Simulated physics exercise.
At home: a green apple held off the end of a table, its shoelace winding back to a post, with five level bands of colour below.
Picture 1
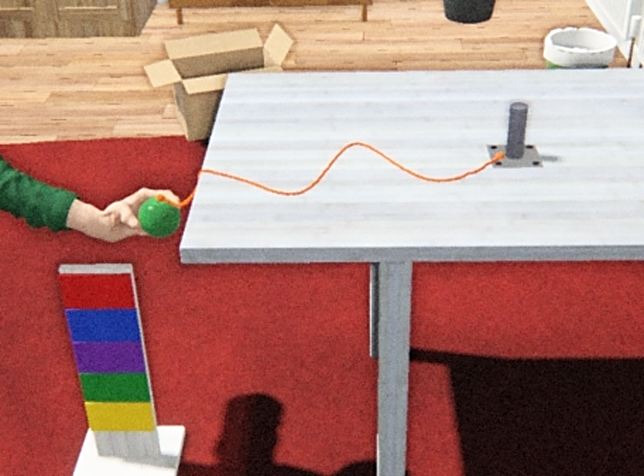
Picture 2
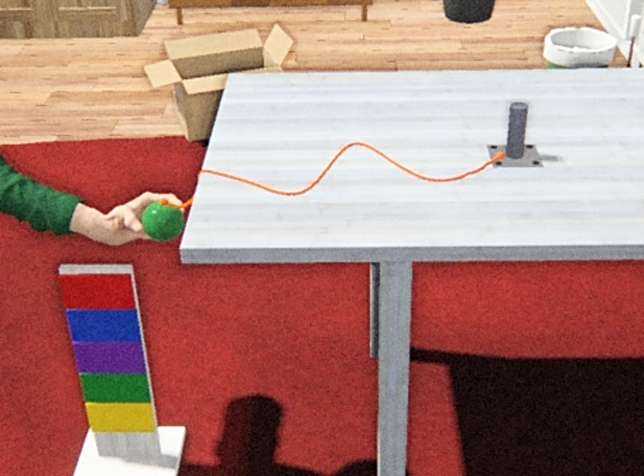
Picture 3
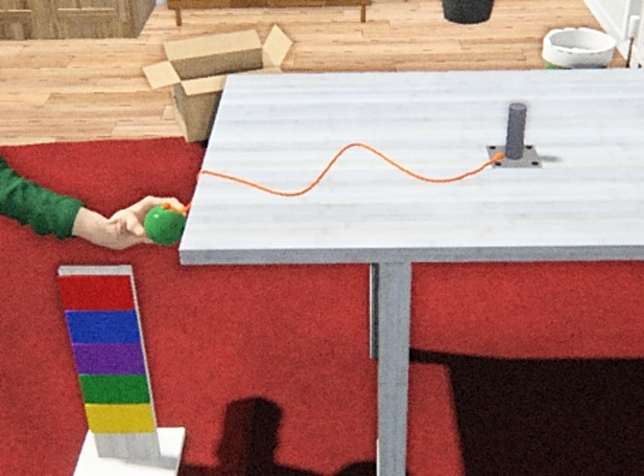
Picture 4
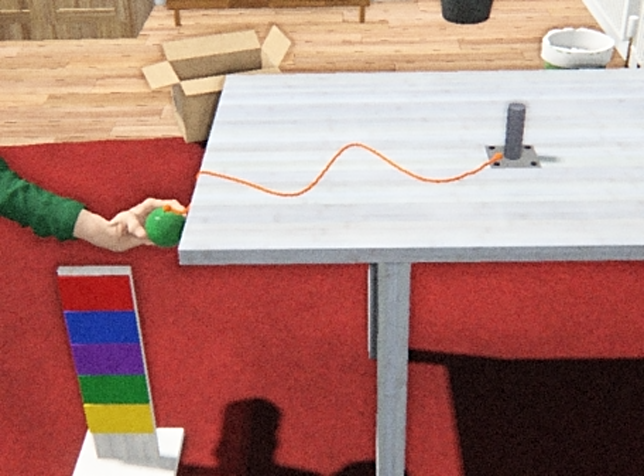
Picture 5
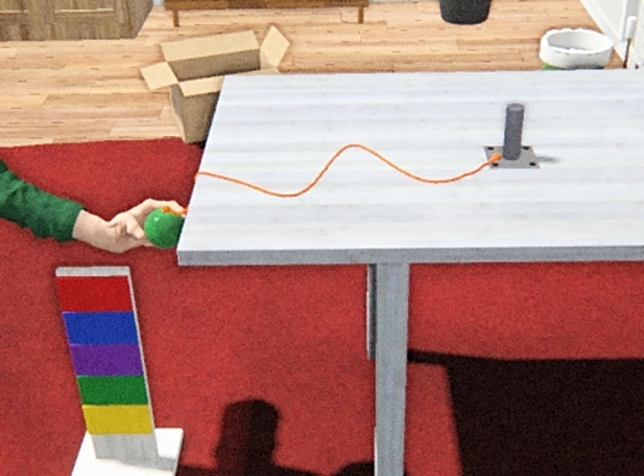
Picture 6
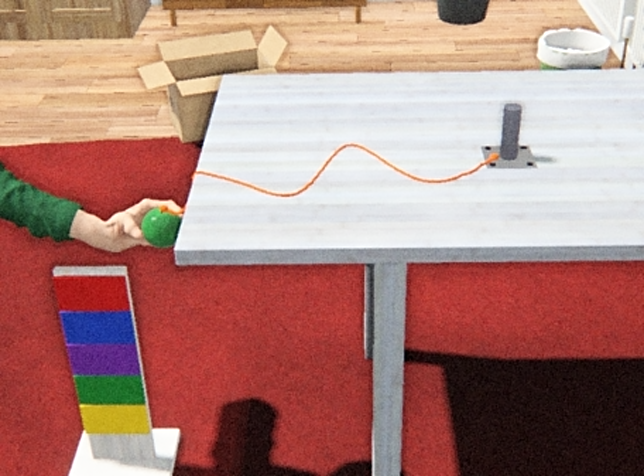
Beside a table, a hand holds a green apple on a winding orange shoelace, barely moving.
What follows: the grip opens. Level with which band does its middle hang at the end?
Its centre hangs level with the purple band.
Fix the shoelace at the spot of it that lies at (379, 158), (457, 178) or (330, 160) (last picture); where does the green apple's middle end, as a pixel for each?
About (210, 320), (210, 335) and (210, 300).
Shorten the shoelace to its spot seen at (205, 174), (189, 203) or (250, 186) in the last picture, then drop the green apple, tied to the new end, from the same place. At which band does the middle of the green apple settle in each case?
Try by try: Red; blue; higher than all five.
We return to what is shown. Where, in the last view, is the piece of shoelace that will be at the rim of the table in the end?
The one at (308, 185).
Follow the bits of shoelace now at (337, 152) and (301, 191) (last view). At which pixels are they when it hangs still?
They go to (270, 168) and to (197, 189).
Soon after, apple near (180, 342); level with blue.
After that, apple near (240, 345); level with purple.
And then, apple near (203, 358); level with purple.
In the end, apple near (214, 358); level with purple. Its middle rests at the purple band.
